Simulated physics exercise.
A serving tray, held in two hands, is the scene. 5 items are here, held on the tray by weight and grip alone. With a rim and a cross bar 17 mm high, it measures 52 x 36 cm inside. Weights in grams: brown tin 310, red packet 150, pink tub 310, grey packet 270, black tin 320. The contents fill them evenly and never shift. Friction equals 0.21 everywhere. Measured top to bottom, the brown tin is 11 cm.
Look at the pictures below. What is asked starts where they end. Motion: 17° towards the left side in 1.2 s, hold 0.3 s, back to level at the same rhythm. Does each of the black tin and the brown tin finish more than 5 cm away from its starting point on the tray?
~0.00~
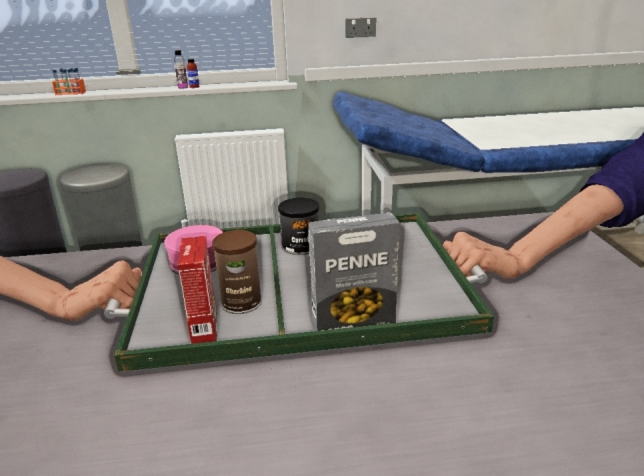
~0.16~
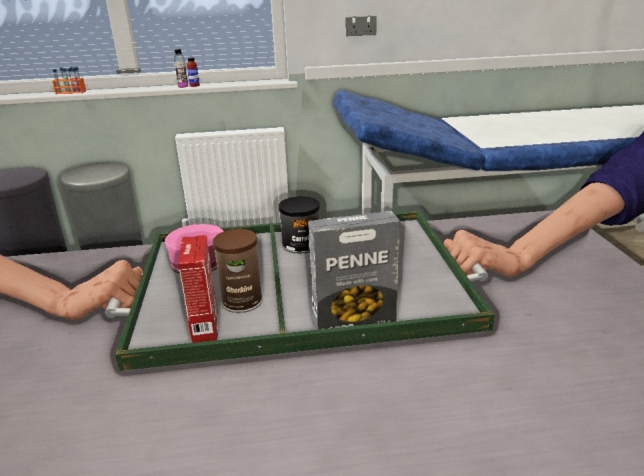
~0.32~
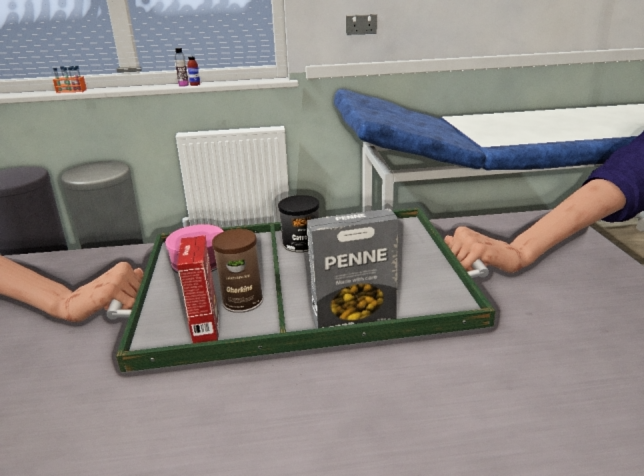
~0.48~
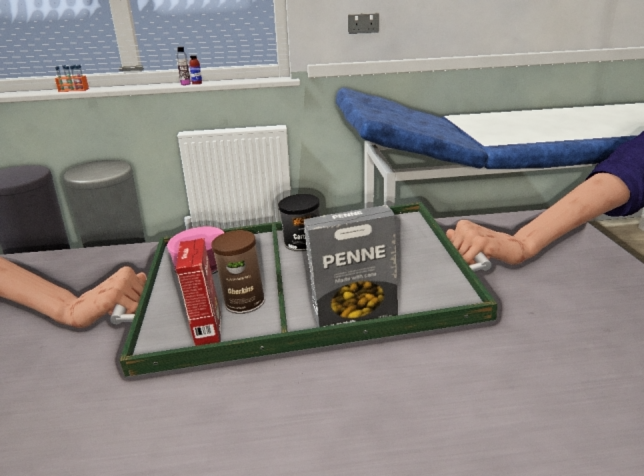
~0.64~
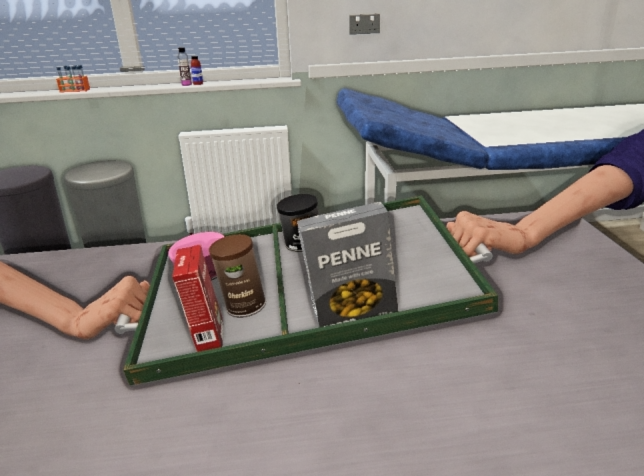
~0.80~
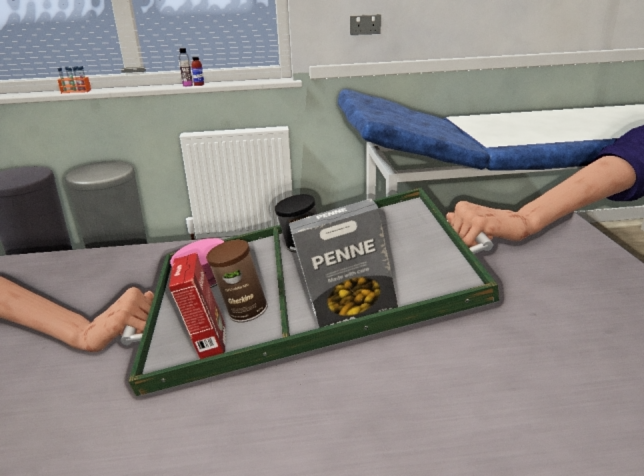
Verdict: The black tin no; the brown tin yes.
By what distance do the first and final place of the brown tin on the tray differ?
Some 13 cm.
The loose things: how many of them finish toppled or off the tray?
I get 1.
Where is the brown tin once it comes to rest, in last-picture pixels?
You'll find it at about (161, 271).
Around 1.40 s, tilt 17°, left edge down; brown tin shifted 9 cm near (186, 306); red packet shifted 9 cm; grey packet shifted 4 cm.
Around 1.90 s, tilt 15°, left edge down; red packet now off the tray; brown tin shifted 13 cm near (163, 303); grey packet shifted 4 cm.
Finally (3.3 s), off the tray, red packet; not toppled but over 5 cm from the start, brown tin; the other 3 still in place (within 5 cm). In the last view, black tin near (299, 224), brown tin near (161, 271).
